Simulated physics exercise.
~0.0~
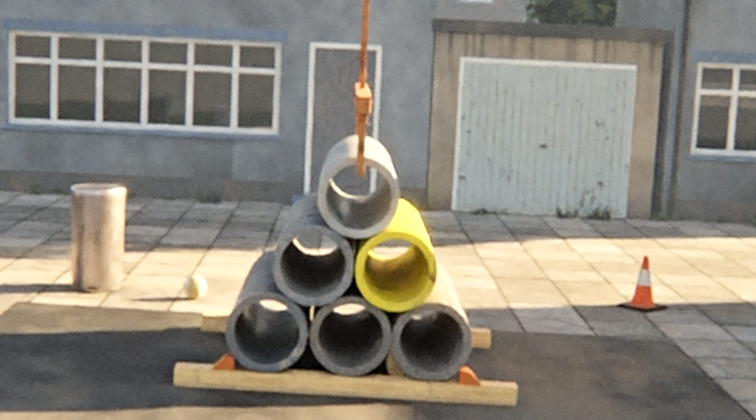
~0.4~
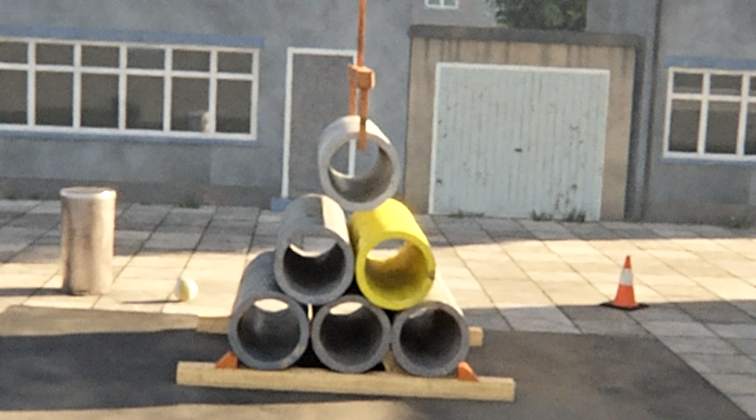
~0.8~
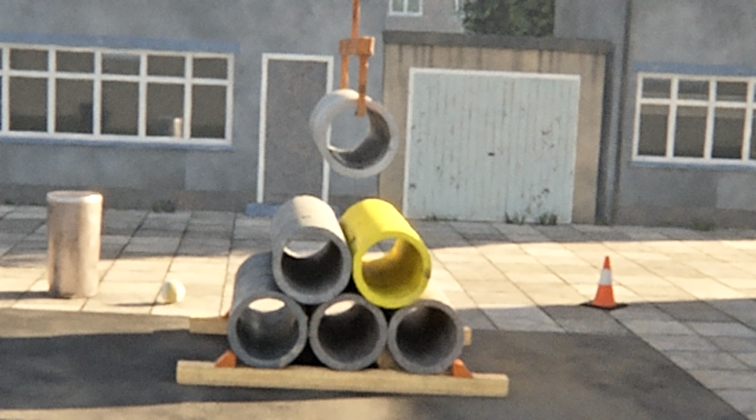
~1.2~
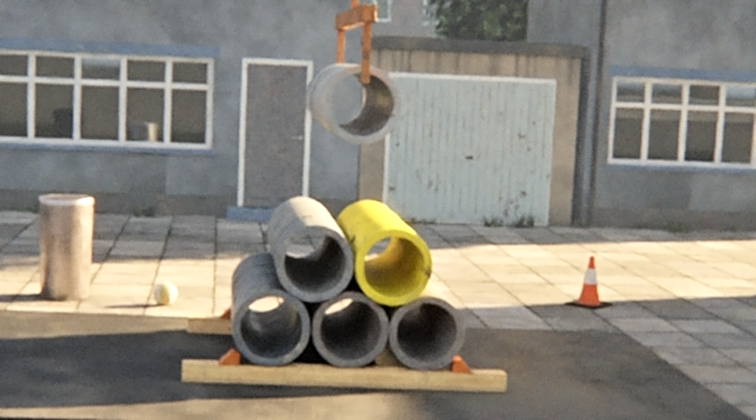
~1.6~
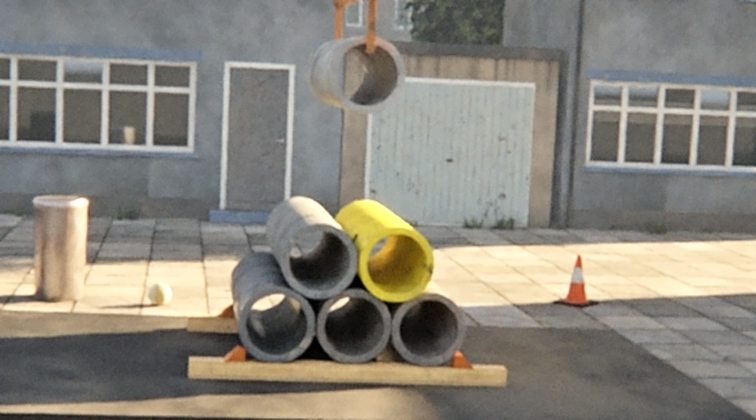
On a sunlit paved yard before a grey building with white-framed windows and a pale garage door, the camera looks straight at a stack of pipes on a dark pad. Three grey concrete pipes lie along the bottom on timber bearers with orange chocks, with a grey one and a yellow one above them. A sixth, grey pipe sits on top, held by an orange lifting hook. The hook raises it clear and carries it steadily upward while the view drifts slightly sideways. At the end it hangs high above the stack, and the yellow pipe and the others remain in place.
